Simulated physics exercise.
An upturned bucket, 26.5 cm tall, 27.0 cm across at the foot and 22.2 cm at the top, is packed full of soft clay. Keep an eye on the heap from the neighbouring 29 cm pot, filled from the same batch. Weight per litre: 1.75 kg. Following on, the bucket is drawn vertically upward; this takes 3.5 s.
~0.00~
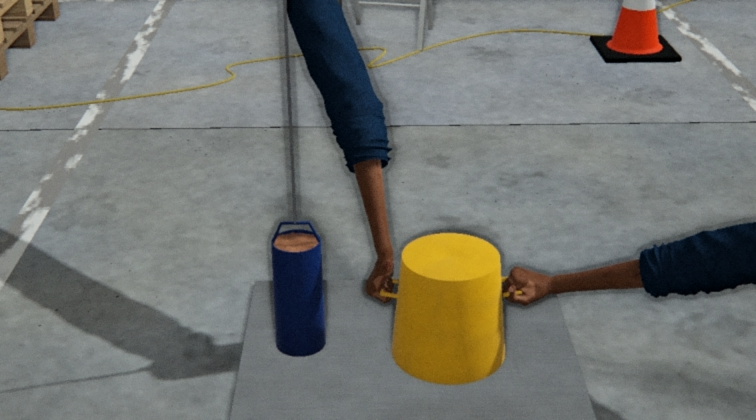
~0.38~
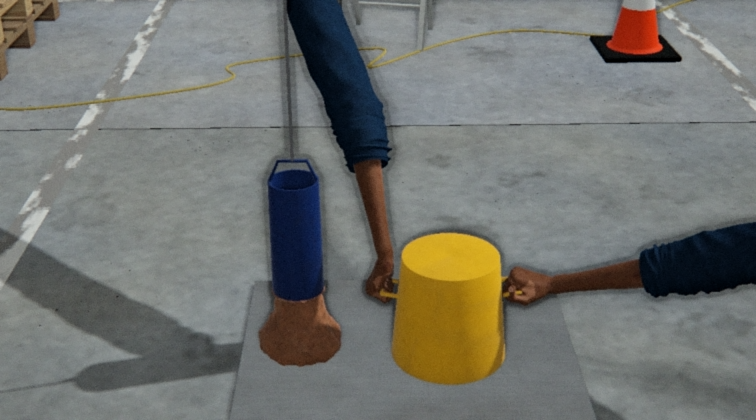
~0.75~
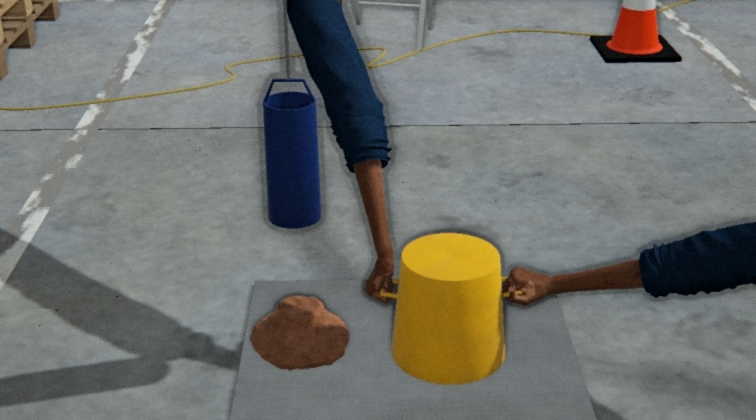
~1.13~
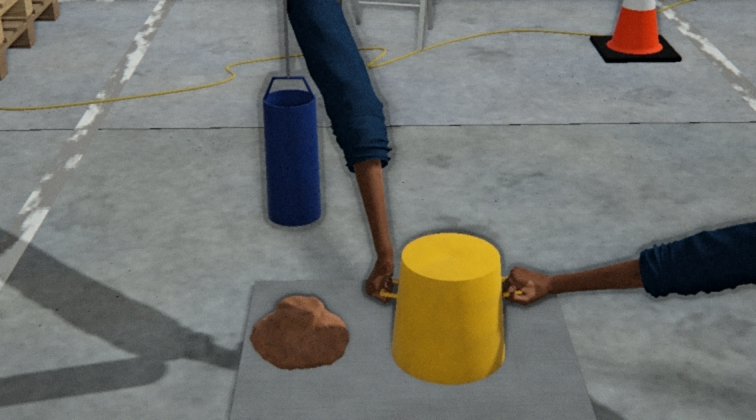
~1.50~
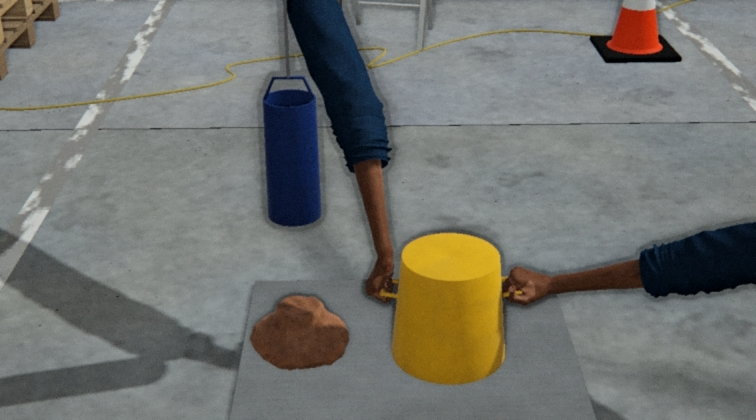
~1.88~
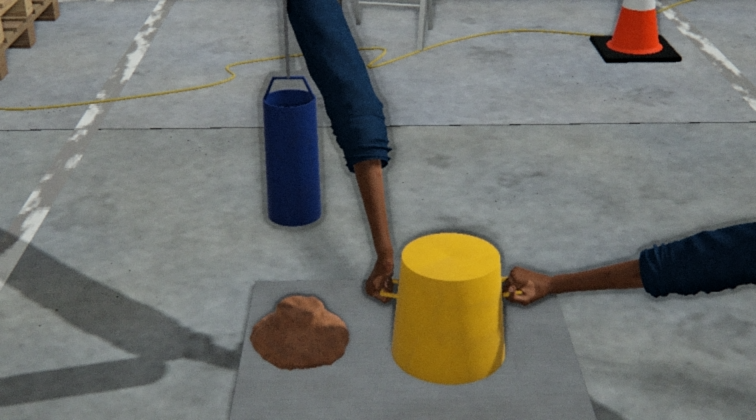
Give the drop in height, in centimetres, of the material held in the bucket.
The drop is roughly 13 centimetres.
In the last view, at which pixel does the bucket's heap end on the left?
I'd mark it at about (354, 356).
By 2.8 s, the bucket is up 6.7 cm; the soft clay has come down 6.6 cm to 20 cm and is 39 cm wide.
By 3.6 s, the bucket is up 16 cm; the soft clay has come down 12 cm to 14 cm and is 46 cm wide.
By 4.5 s, the bucket is up 27 cm; the soft clay has come down 12 cm to 14 cm and is 46 cm wide.
By 5.6 s, the bucket is clear; the soft clay has come down 13 cm to 14 cm and is 46 cm wide.
By 6.1 s, at rest, the bucket is clear; the soft clay has come down 13 cm to 14 cm and is 46 cm wide.
